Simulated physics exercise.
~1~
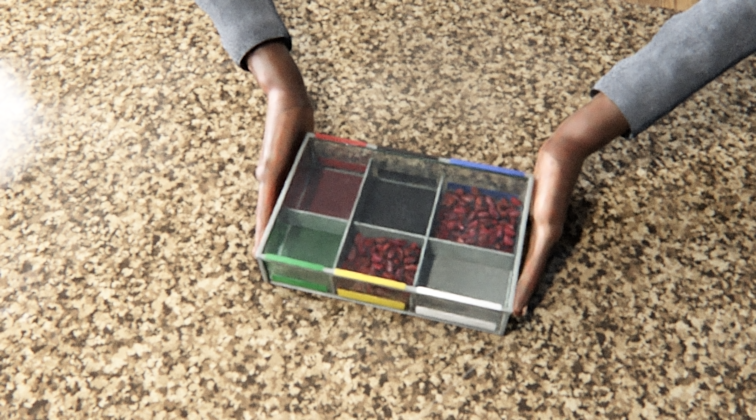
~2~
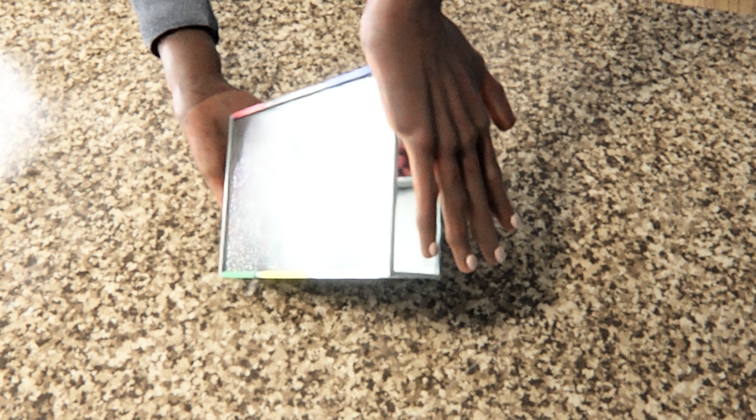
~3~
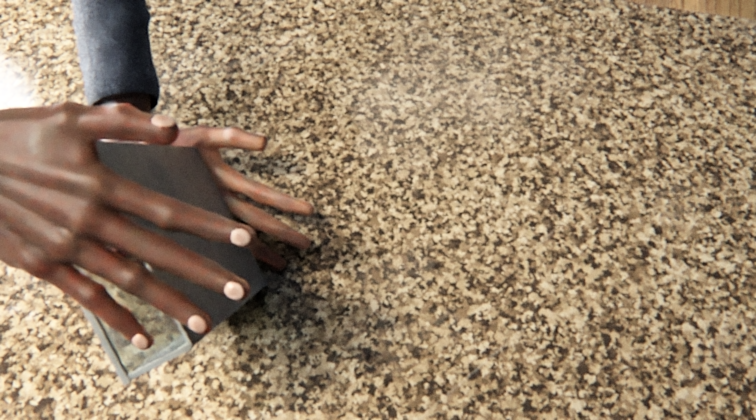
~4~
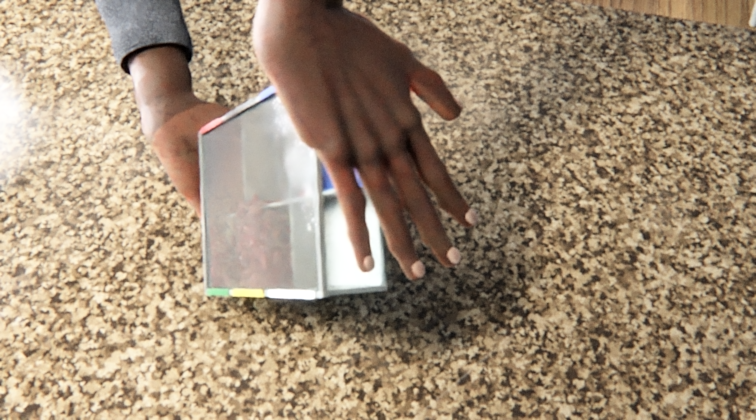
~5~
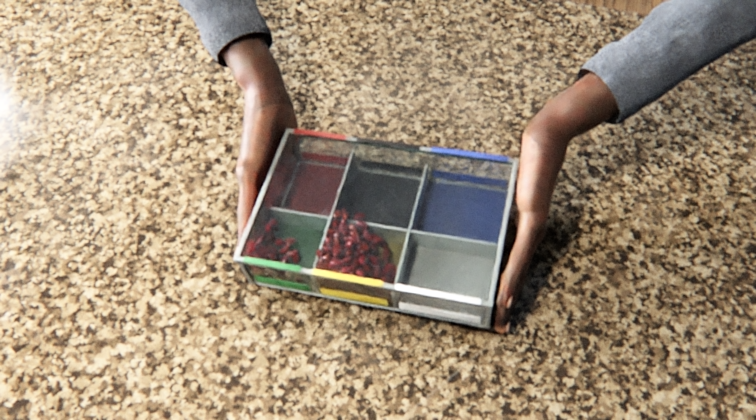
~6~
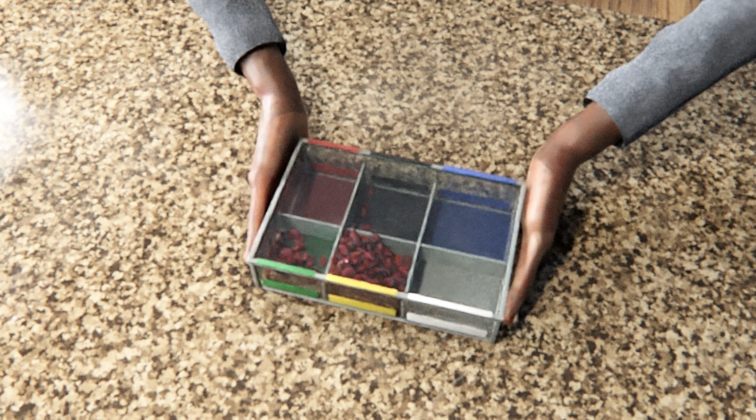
On a speckled stone counter, hands tipping a divided clear box up and back, red beans ending mostly in yellow, some in green.
